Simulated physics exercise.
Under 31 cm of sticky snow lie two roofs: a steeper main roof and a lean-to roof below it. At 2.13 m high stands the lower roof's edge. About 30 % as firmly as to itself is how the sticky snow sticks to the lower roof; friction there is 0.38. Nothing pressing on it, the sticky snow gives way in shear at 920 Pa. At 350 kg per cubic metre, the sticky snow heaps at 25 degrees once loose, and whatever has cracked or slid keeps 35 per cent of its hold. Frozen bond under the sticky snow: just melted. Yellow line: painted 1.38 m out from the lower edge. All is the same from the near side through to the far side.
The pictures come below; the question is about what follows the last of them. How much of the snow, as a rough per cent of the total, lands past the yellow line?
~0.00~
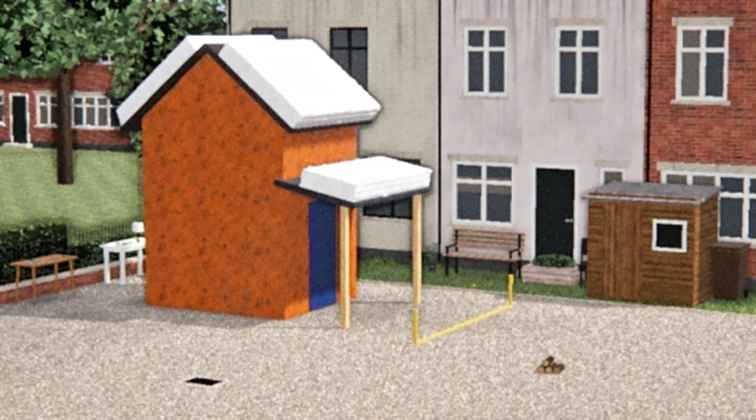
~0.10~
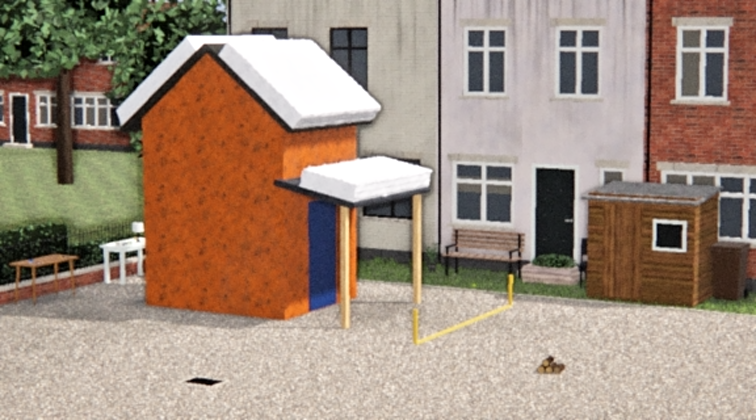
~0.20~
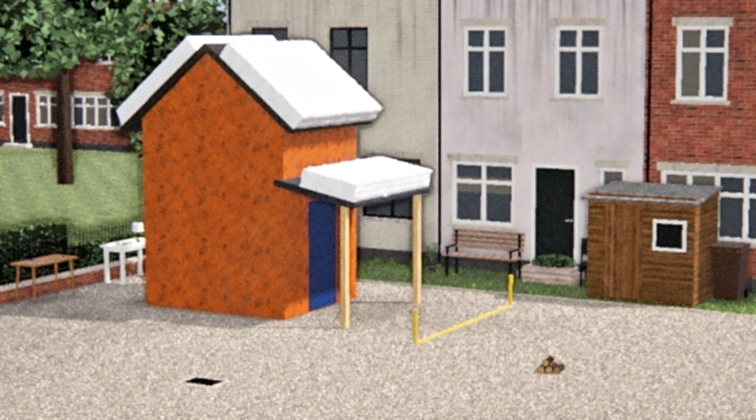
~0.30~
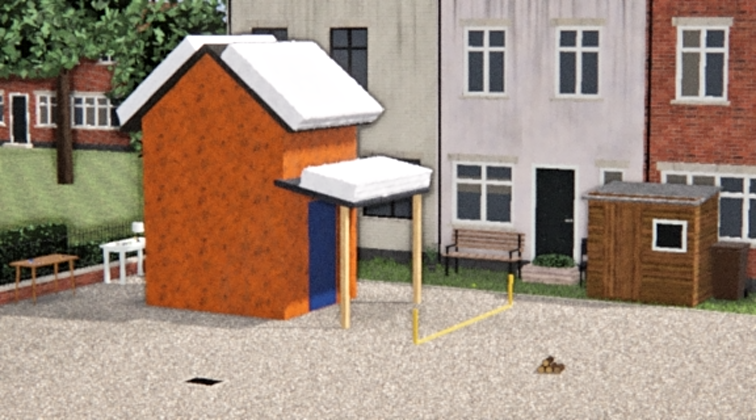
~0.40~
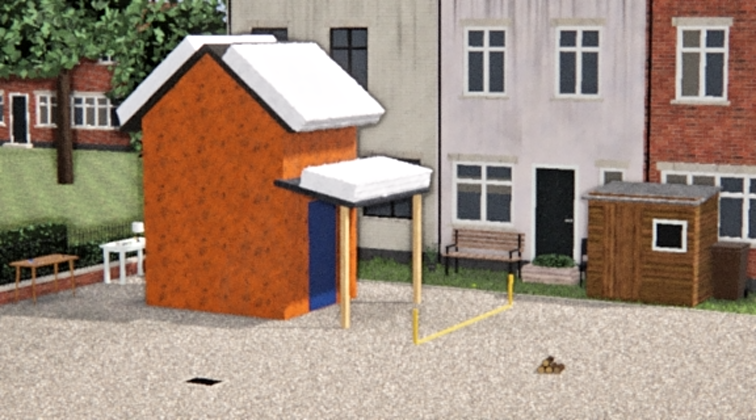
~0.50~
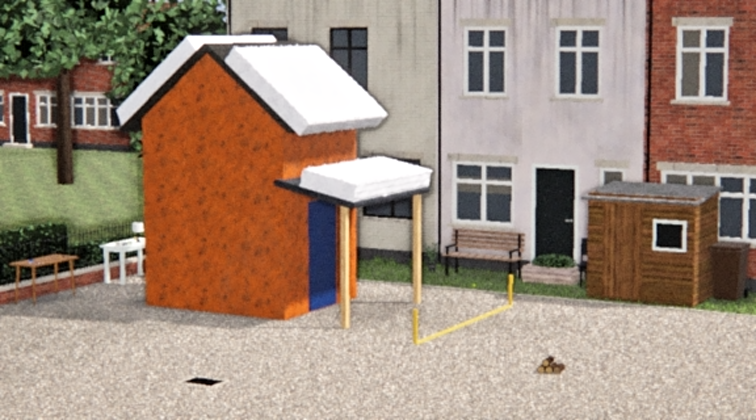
The snow past the yellow line makes up roughly 5 percent of the total.
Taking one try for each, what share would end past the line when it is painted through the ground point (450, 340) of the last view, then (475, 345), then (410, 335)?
1 %, then 0 %, then 14 %.
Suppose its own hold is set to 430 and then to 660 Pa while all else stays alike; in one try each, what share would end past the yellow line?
Expect about 30 in a hundred, then about 16 in a hundred.
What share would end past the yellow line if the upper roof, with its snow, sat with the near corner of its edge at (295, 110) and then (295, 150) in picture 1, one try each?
Roughly 16 per cent first and 0 per cent second.
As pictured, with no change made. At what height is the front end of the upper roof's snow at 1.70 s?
Roughly 2.4 m.
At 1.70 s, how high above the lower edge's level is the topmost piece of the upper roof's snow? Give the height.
Height above lower edge: Approx. 1.3 m.
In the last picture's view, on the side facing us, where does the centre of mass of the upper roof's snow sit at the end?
Roughly at (363, 253).
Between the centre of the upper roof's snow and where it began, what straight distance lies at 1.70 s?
About 1.8 m.
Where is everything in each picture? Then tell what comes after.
In the first frame, foremost bit of the sticky snow at (294, 120).
In the second frame, foremost bit of the sticky snow at (294, 120), its middle shifted 7 mm.
In the third frame, foremost bit of the sticky snow at (295, 121), its middle shifted 2.6 cm, 1 % of it past the upper edge, in one piece.
In the fourth frame, foremost bit of the sticky snow at (296, 122), its middle shifted 5.8 cm, 3 % of it past the upper edge, in one piece.
In the fifth frame, foremost bit of the sticky snow at (298, 124), its middle shifted 11 cm, 6 % of it past the upper edge, in one piece.
In the sixth frame, foremost bit of the sticky snow at (301, 115), its middle shifted 17 cm, 9 % of it past the upper edge, in one piece.
After 1.05 s, none is below the lower edge and 0 % is past the line.
After 1.70 s, none is below the lower edge and 0 % is past the line.
After 2.35 s, 26 % is below the lower edge and 0 % is past the line.
After 3.00 s, 46 % is below the lower edge and 5 % is past the line.
After 4.20 s, 48 % is below the lower edge and 5 % is past the line.
